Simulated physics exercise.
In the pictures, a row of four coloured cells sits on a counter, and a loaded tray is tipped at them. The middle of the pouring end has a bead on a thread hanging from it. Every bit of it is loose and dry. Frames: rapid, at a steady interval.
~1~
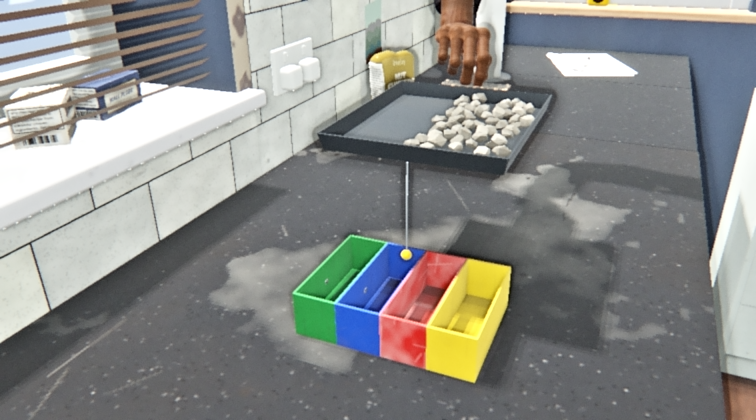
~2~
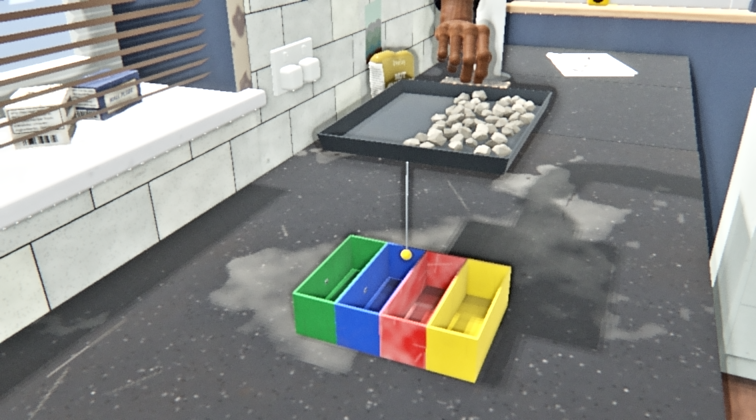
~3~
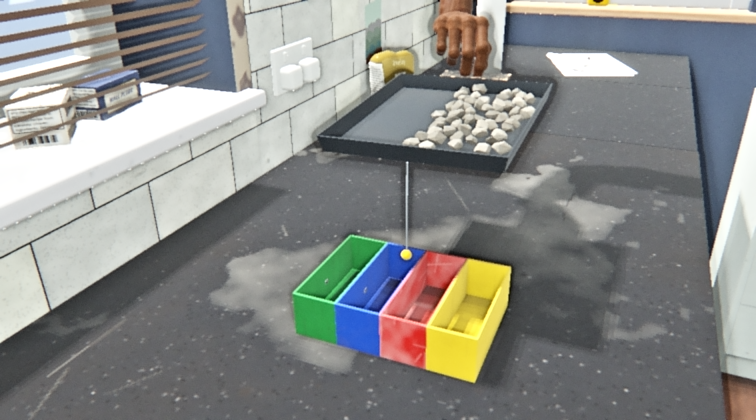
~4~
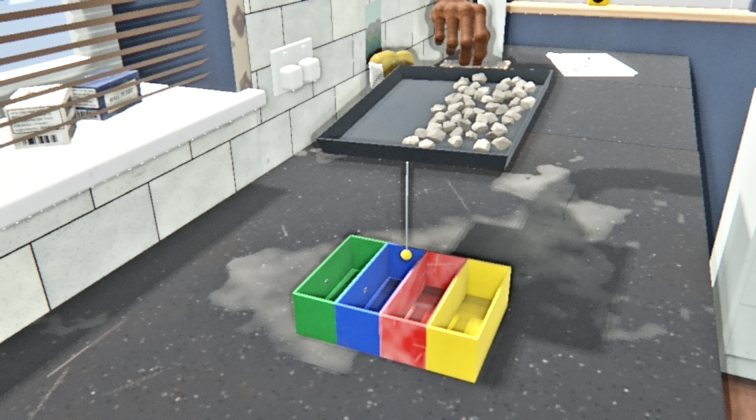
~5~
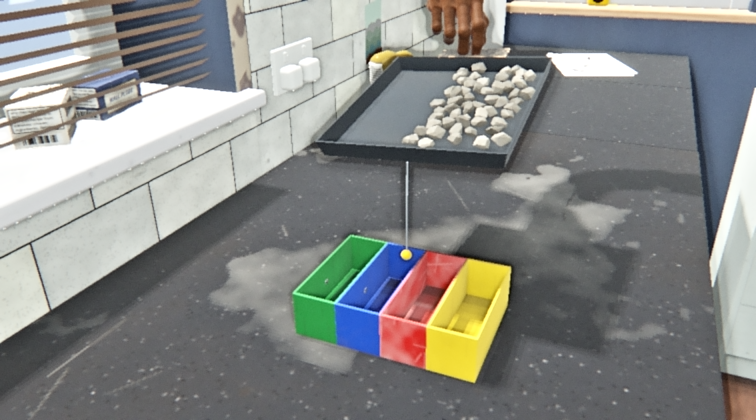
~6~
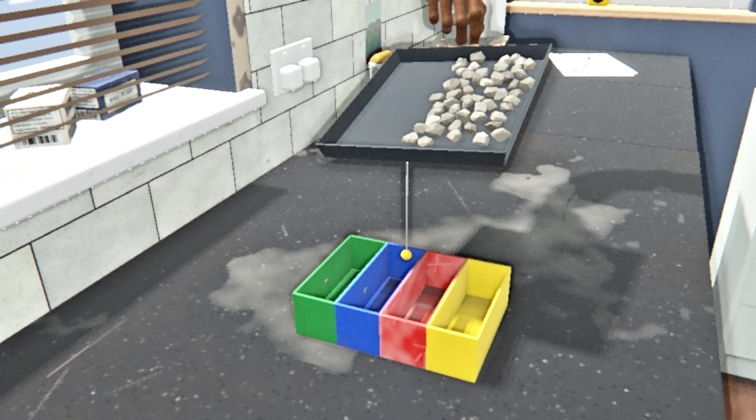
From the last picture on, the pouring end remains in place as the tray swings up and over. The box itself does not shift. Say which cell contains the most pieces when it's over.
It is the green cell.
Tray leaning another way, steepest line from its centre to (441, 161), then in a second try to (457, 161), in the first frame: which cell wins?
So the first one goes to the cell in yellow and the second to that yellow cell.
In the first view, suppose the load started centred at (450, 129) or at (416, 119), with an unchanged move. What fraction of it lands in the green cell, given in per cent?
In turn 40 and 40 in a hundred.
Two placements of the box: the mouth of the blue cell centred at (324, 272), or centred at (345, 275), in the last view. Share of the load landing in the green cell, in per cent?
10 %, 30 %.
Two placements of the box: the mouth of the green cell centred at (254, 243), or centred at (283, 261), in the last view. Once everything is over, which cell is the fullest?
Try one: The red one; try two: Blue.
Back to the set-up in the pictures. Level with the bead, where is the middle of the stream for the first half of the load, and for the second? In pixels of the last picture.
Earlier portion about (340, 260); later portion about (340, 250).
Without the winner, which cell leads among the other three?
Ranked second: Blue.
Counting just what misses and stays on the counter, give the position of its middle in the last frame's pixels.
The middle is around (275, 307).
Just after the last frame, tray tipped steeply; almost all on the tray; just a few falling or outside the box.
A moment on, tray tipped right over; roughly two thirds on the tray; about a tenth in the blue cell; about a tenth in the green cell; about a tenth falling or outside the box.
Further on, tray tipped past a quarter turn; roughly a third in the green cell; roughly a quarter in the blue cell; just a few in the red cell; roughly a third falling or outside the box.
When it is over, tray tipped past a quarter turn; roughly a third in the green cell; roughly a quarter in the blue cell; just a few in the red cell; not one in the yellow cell; roughly a third outside the box.
